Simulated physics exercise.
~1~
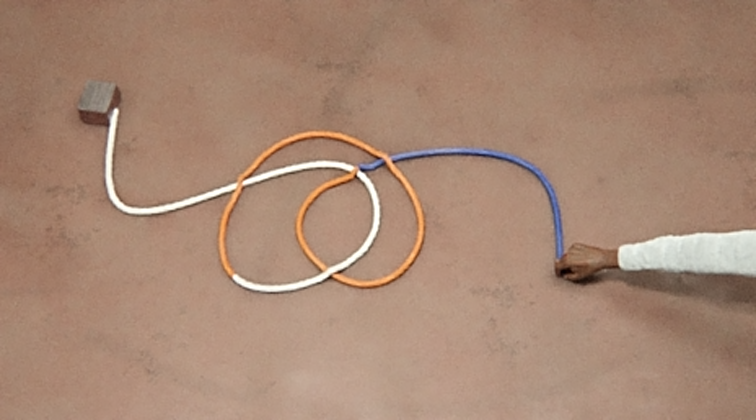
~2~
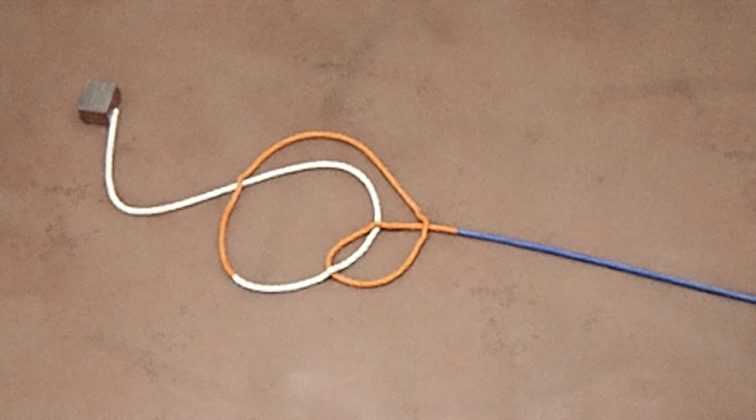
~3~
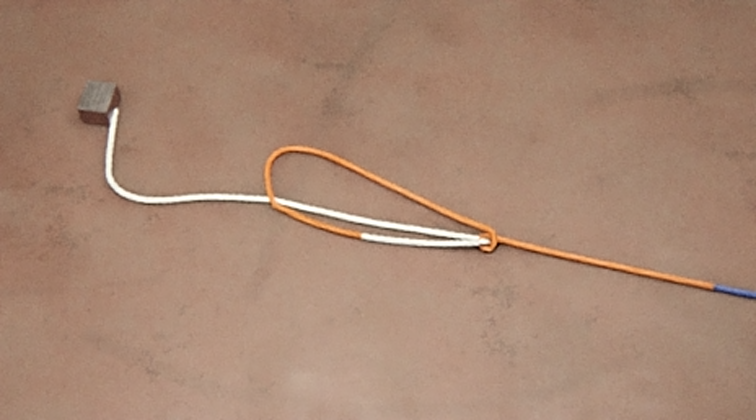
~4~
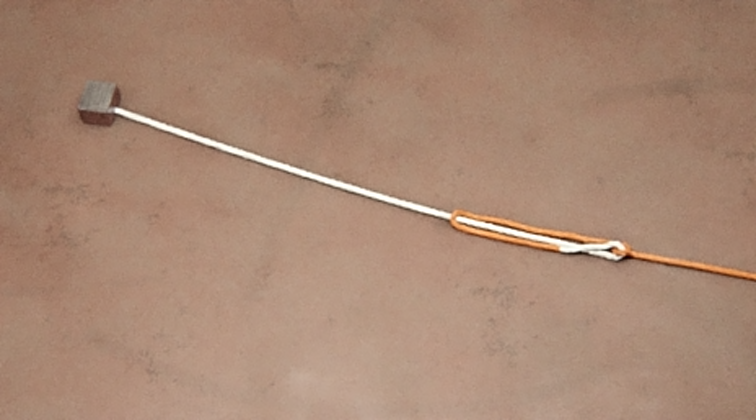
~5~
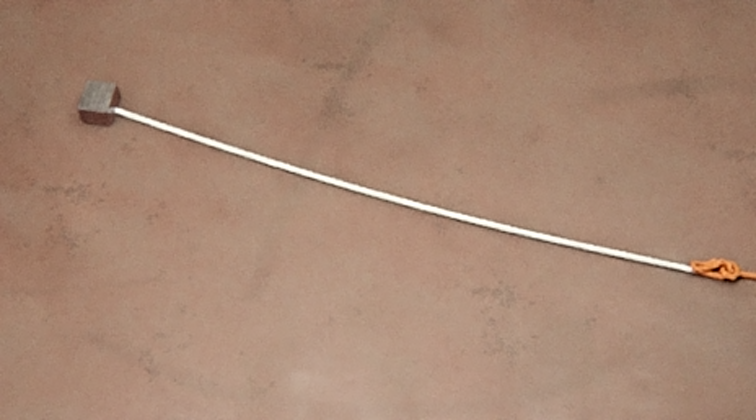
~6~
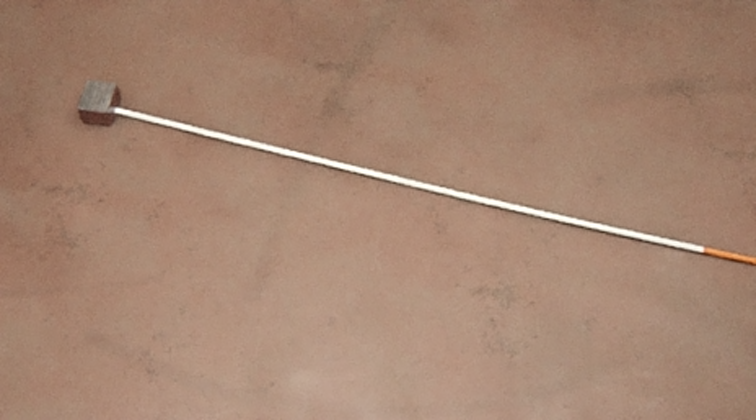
Hand pulling a looped white, orange and blue rope rightward from a small block, loops shrinking and the rope ending straight.
